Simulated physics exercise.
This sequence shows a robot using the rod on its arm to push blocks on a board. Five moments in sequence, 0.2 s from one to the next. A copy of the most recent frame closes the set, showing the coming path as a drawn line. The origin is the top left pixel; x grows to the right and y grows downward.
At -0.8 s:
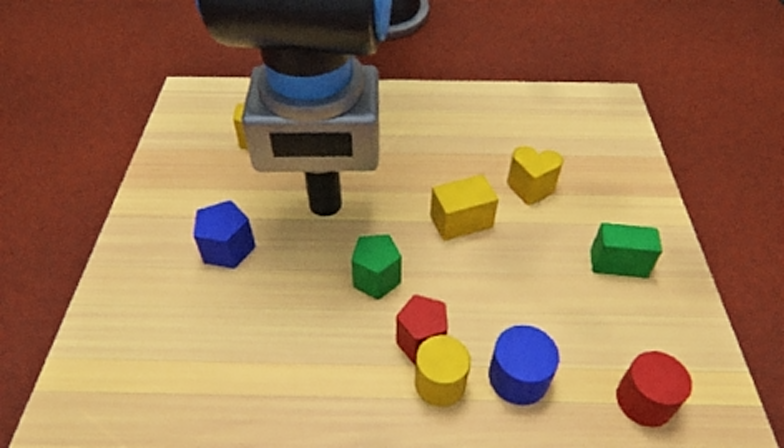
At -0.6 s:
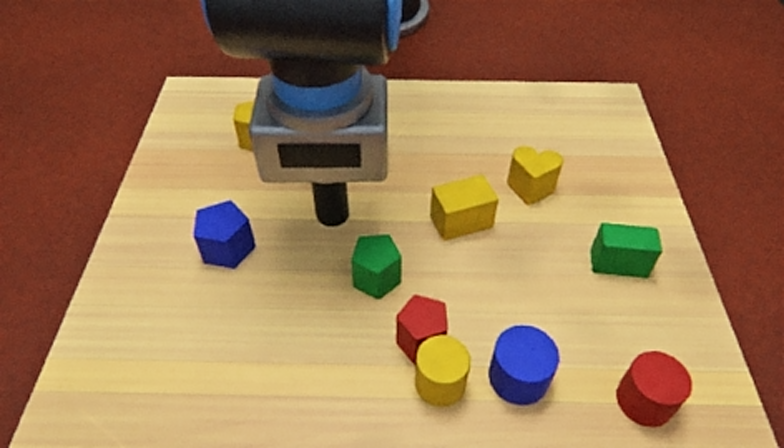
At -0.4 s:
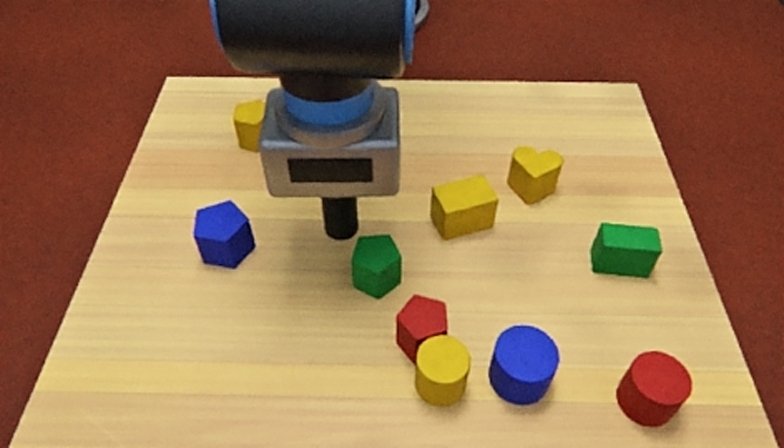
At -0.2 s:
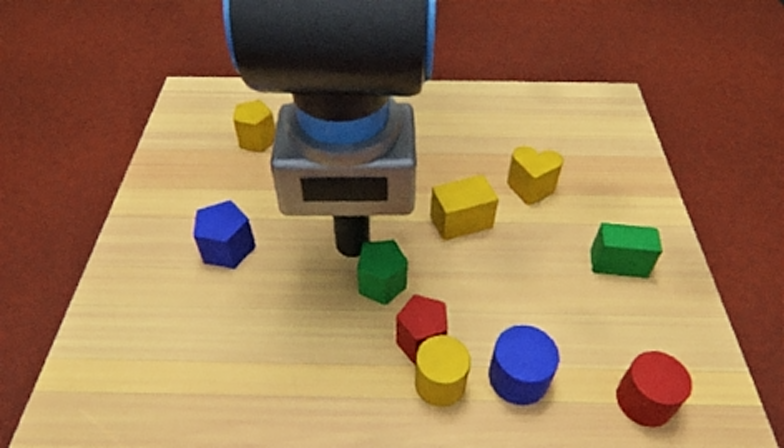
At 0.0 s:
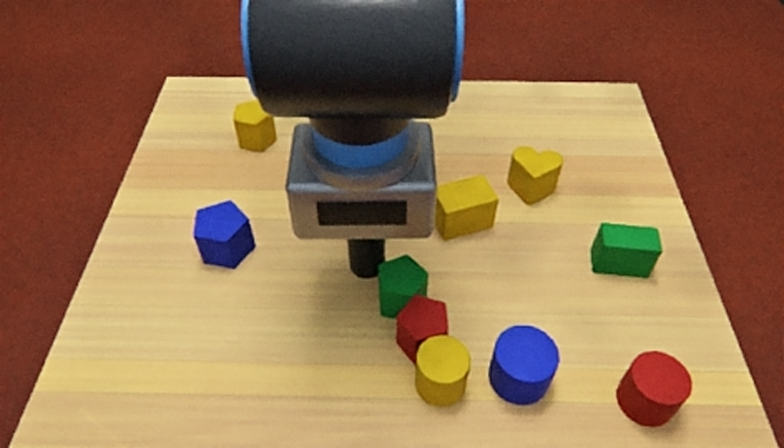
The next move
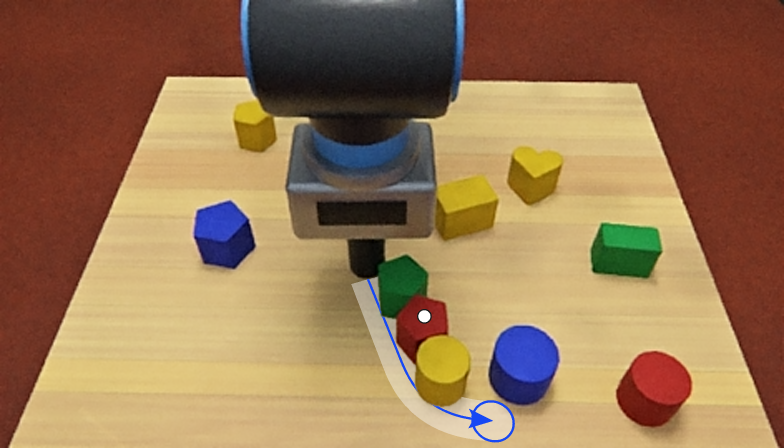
A robot arm moved down and slightly right over a wooden board of colored blocks, then its black rod nudged the green pentagon a short way toward the red one, while the others stayed put.
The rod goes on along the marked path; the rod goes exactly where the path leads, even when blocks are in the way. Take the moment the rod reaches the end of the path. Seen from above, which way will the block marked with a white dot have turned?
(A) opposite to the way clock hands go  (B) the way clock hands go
The correct letter is B.
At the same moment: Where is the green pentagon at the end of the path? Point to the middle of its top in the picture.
It is going to be at (432, 299).
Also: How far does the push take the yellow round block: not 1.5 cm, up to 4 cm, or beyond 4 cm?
Answer: More than 4 cm.
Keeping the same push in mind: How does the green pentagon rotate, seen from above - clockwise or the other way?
Answer: Against the clock.
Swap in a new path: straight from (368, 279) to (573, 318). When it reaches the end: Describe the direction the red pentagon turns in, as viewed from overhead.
From above, clockwise.
The line goes from (368, 279) via (390, 334) and (422, 394), ending at (493, 421); the dot is on the red pentagon.
On the path given first. One third of the way, rod at (390, 321); green pentagon at (432, 299), turned 85° anticlockwise; red pentagon at (475, 330), turned 30° clockwise; yellow round block at (454, 372).
Two thirds of the way, rod at (423, 382); green pentagon at (432, 299), turned 85° anticlockwise; red pentagon at (476, 330), turned 30° clockwise; yellow round block at (472, 384).
At the end, rod at (497, 409); green pentagon at (432, 299), turned 85° anticlockwise; red pentagon at (476, 330), turned 30° clockwise; yellow round block at (551, 407); blue round block at (549, 351).
